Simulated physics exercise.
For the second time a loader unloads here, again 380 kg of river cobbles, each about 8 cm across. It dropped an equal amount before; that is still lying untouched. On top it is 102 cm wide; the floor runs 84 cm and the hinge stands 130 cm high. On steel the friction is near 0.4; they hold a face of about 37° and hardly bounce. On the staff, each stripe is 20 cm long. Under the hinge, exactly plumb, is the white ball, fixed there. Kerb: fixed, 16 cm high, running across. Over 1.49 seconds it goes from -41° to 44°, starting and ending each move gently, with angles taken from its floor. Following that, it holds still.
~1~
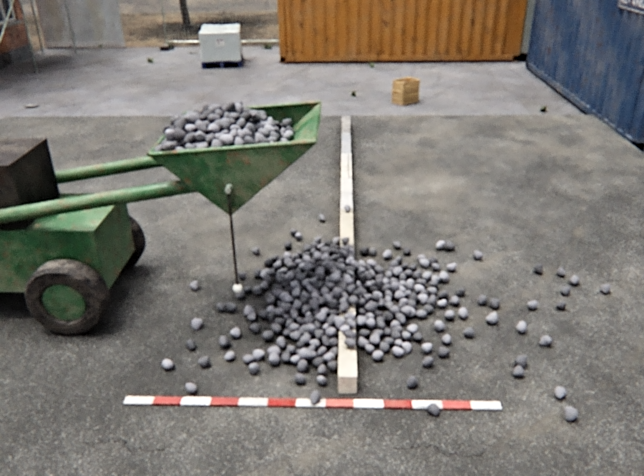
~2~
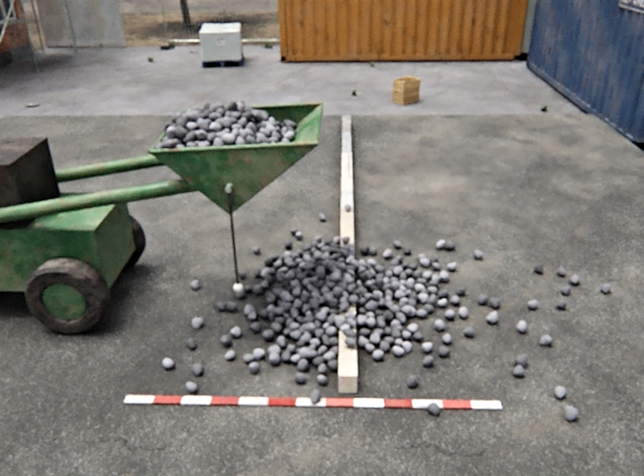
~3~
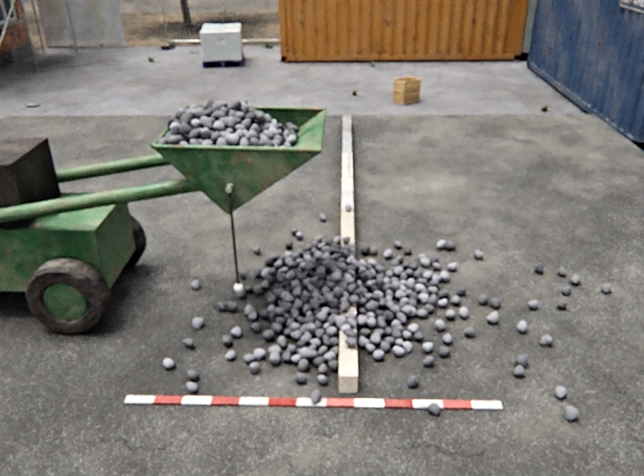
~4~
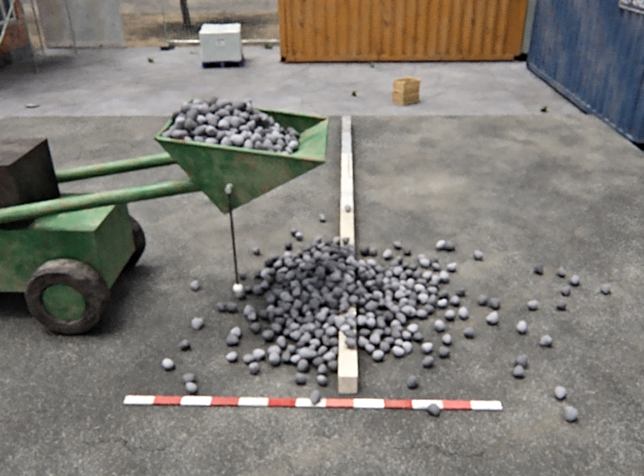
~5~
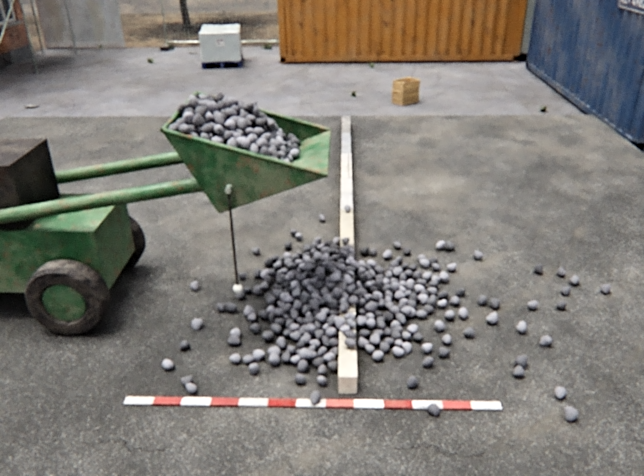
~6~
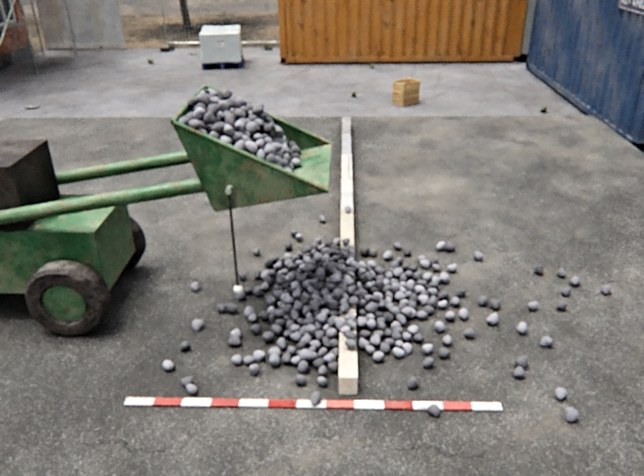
At the start, a green loader on the left holds a bucket of grey stones above a stone pile straddling a pale kerb. The bucket then gradually tilts forward, its right-hand lip lowering and its back rising, while its stones stay inside and the loader and pile remain still.
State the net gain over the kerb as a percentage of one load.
58 %.
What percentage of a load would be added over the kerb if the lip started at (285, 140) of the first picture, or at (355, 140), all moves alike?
Roughly 20 and 95 per cent, in that order.
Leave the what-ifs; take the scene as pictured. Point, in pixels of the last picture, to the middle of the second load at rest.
Their middle rests near (363, 289).
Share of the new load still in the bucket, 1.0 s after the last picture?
About 20 per cent is held.
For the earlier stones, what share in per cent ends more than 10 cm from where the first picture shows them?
Estimate: 15 %, roughly.
Then, 0.5 s after the last picture the floor is at 31°; in per cent of one load, 95 in the bucket, 75 on this side of the kerb, 32 over the kerb; the foremost stones are at (561, 294).
Then, 1.0 s after the last picture the floor is at 44°; in per cent of one load, 22 in the bucket, 126 on this side of the kerb, 54 over the kerb; the foremost stones are at (561, 294).
Then, 1.3 s after the last picture the floor is at 44°; in per cent of one load, 0 in the bucket, 121 on this side of the kerb, 80 over the kerb; the foremost stones are at (561, 294).
Then, 3.9 s after the last picture the floor is at 44°; in per cent of one load, 0 in the bucket, 111 on this side of the kerb, 90 over the kerb; the foremost stones are at (571, 286). Net gain over the kerb, 58.
